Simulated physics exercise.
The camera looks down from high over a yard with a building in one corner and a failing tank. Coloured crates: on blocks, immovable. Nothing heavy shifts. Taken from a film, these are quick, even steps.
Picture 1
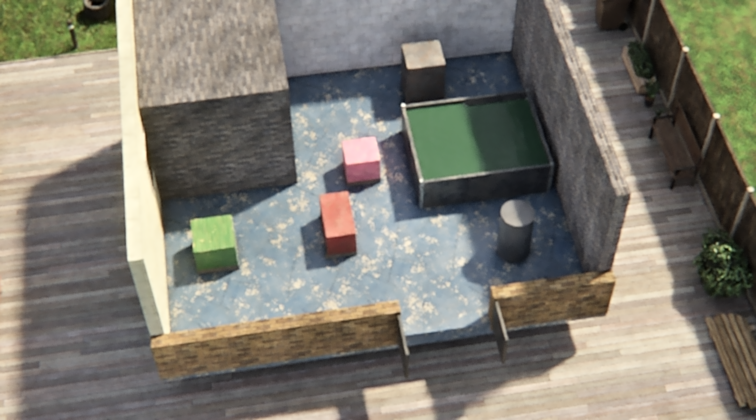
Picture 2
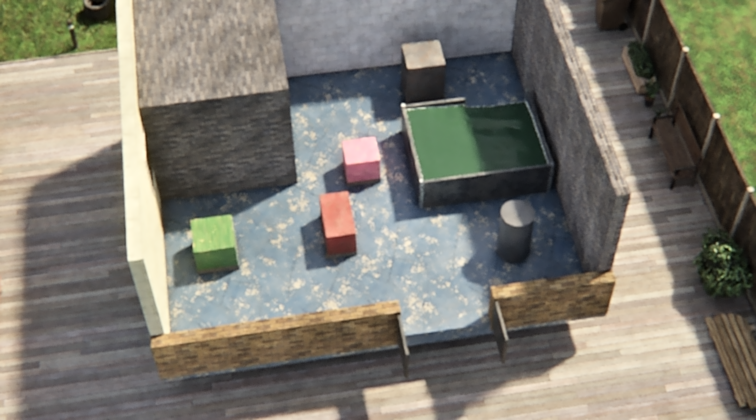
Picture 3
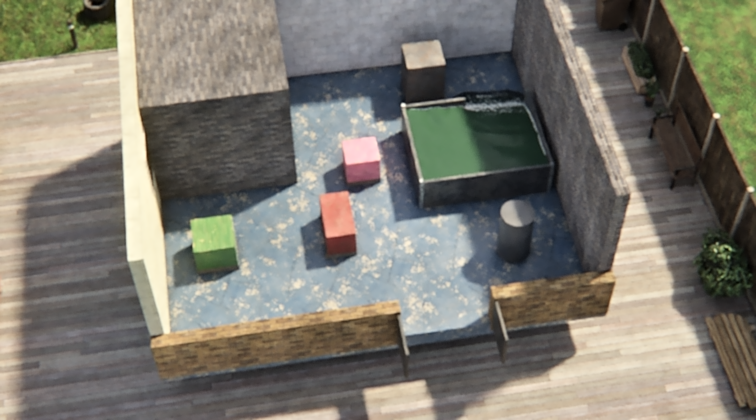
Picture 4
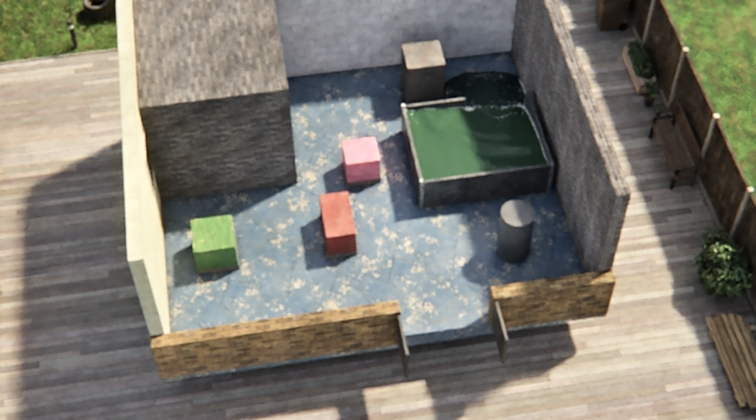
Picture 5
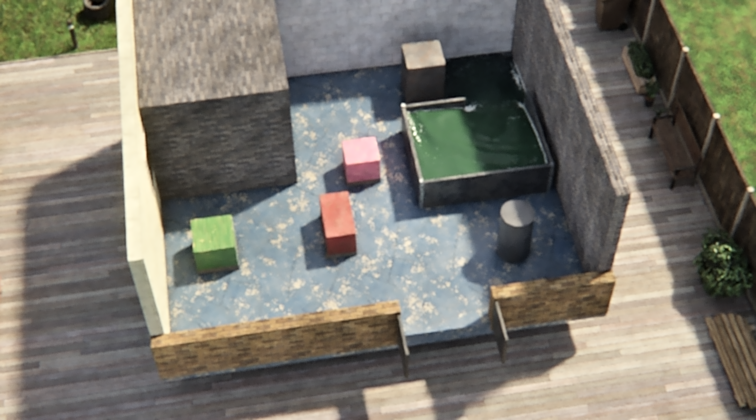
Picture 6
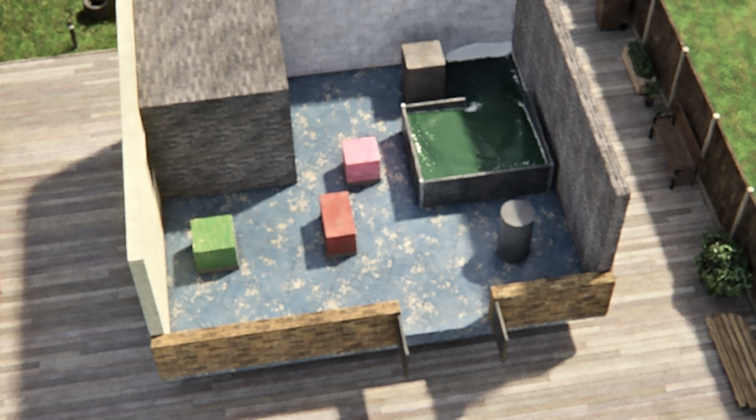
Walled yard seen from above, with coloured crates standing still as dark green water pours from a tank's far side toward the back wall.
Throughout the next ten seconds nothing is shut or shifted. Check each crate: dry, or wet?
Checked: Green crate dry, red crate wet, pink crate wet.
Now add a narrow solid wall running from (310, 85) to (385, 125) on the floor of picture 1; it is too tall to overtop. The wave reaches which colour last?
The green crate.
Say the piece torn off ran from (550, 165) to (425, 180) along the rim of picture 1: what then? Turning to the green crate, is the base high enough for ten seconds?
The green crate is reached.
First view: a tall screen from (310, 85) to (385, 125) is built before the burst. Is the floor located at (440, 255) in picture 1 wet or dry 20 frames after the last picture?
Verdict: No water.
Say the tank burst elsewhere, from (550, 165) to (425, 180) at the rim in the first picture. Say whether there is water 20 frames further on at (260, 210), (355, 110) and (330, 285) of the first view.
Obs. 1: Moisture-free; obs. 2: Moisture-free; obs. 3: Sodden.
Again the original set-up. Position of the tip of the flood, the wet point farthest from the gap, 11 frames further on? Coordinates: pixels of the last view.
(287, 81).
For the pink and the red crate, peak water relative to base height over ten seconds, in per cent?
I'd say 160 per cent for the first one and 330 per cent for the second.
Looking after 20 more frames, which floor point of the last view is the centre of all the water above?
Centre of mass: Roughly (451, 126).
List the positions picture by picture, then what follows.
In the first frame, the water tank at (476, 137) is whole and still.
In the second frame, the front is at a hidden place, out from the gap on the water tank's far side.
In the third frame, water pours out on the water tank's far side and has run to (461, 97).
In the fourth frame, the front is at (461, 78), out from the gap on the water tank's far side.
In the fifth frame, water pours out on the water tank's far side and has run to (456, 59).
In the sixth frame, the front is at a hidden place, out from the gap on the water tank's far side.
A moment on, water covers 15 % of the floor; the green crate not reached, the red crate not reached, the pink crate not reached.
Next, water covers 20 % of the floor; the green crate not reached, the red crate not reached, the pink crate not reached.
Then, water covers 35 % of the floor; the green crate not reached, the red crate water round its plinth, the pink crate water round its plinth.
Later, water covers 70 % of the floor; the green crate water round its plinth, the red crate water round its plinth, the pink crate water round its plinth.
In the end, water covers 90 % of the floor; the green crate stayed above the water, the red crate was topped, the pink crate was topped.
